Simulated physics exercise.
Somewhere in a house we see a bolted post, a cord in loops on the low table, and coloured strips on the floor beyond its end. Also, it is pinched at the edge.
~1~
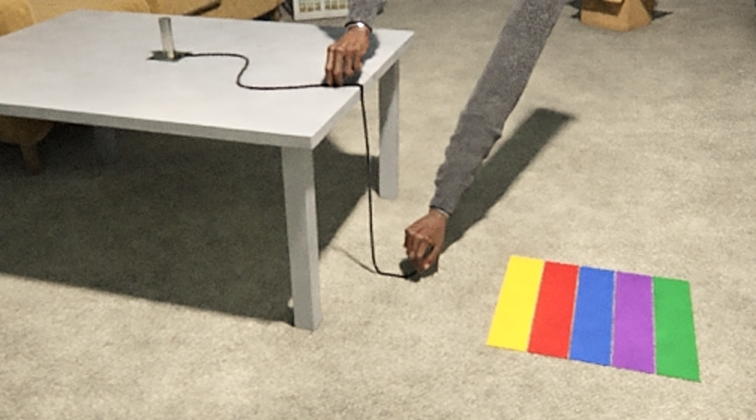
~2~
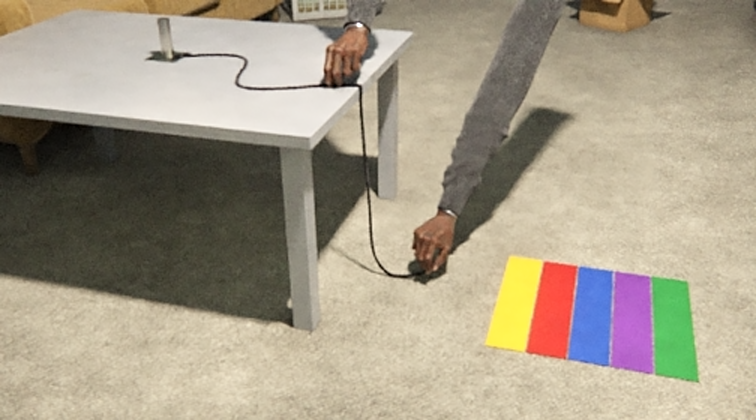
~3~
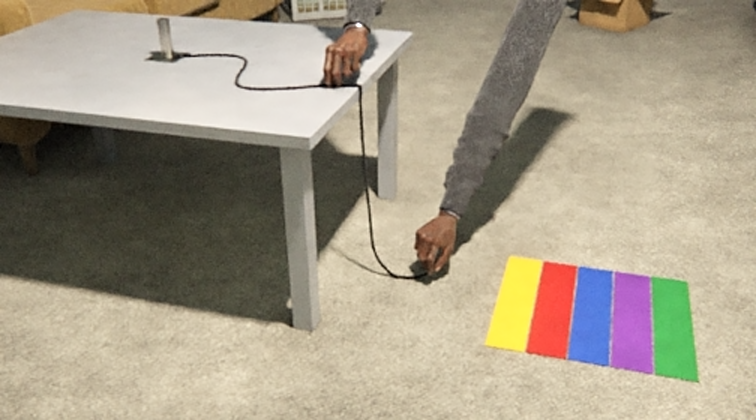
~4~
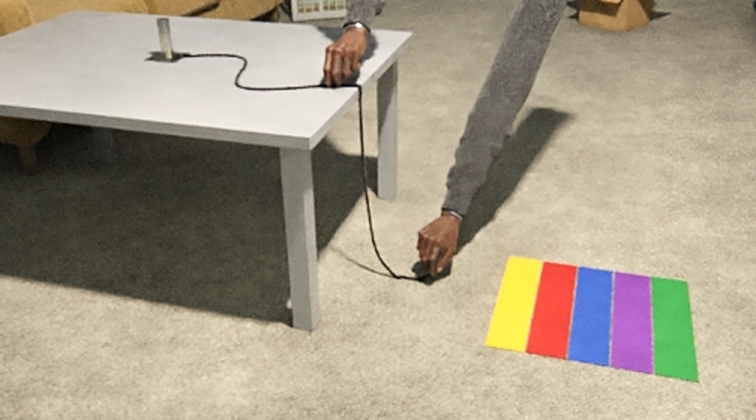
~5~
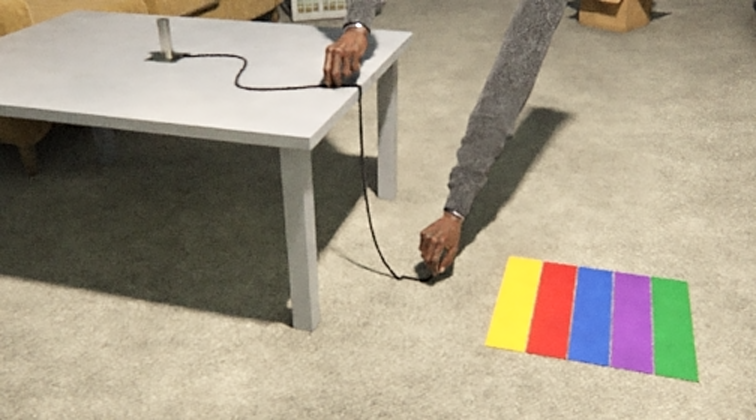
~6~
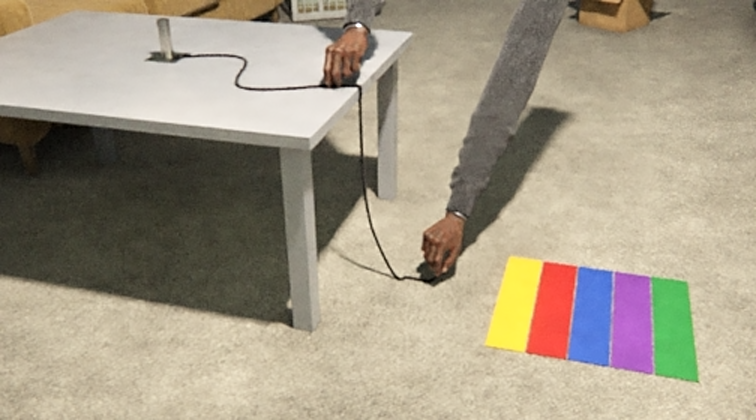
The lower end of a dark cord, held by a hand just above the carpet, shifts slightly right toward coloured strips, the yellow one nearest. The movement slows to almost nothing, while another hand keeps the cord pinched at the table's edge and the curved stretch on the tabletop stays still.
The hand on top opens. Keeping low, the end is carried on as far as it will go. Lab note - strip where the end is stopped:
Purple strip.
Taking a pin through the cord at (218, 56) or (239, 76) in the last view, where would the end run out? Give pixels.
(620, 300), (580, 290).
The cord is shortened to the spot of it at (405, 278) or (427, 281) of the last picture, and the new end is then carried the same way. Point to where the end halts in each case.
Try one: (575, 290); try two: (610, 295).
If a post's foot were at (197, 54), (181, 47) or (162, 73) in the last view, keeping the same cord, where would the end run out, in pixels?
The first try gives about (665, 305), the second about (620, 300) and the third about (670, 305).
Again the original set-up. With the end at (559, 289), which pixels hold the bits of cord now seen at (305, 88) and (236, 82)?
One lands at (361, 104), the other at (300, 77).
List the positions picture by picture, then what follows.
The first frame shows end (422, 267); yellow (510, 329); red (550, 336); blue (591, 343); purple (634, 350); green (677, 357).
The second frame shows end (431, 269); cord through (213, 55) (241, 72) (284, 89) (361, 103) (368, 185) (376, 258).
The third frame shows end (433, 270).
The fourth frame shows end (435, 270); cord through (213, 56) (241, 72) (284, 89) (360, 103) (365, 185) (380, 259).
The fifth frame shows end (438, 271).
The sixth frame shows end (440, 271); cord through (213, 56) (241, 72) (284, 89) (360, 103) (364, 185) (385, 258).
A little later, end near (559, 289); over red.
Next, end near (607, 296); over blue.
When it is tight, end near (635, 300); over purple. It halts on the purple strip.
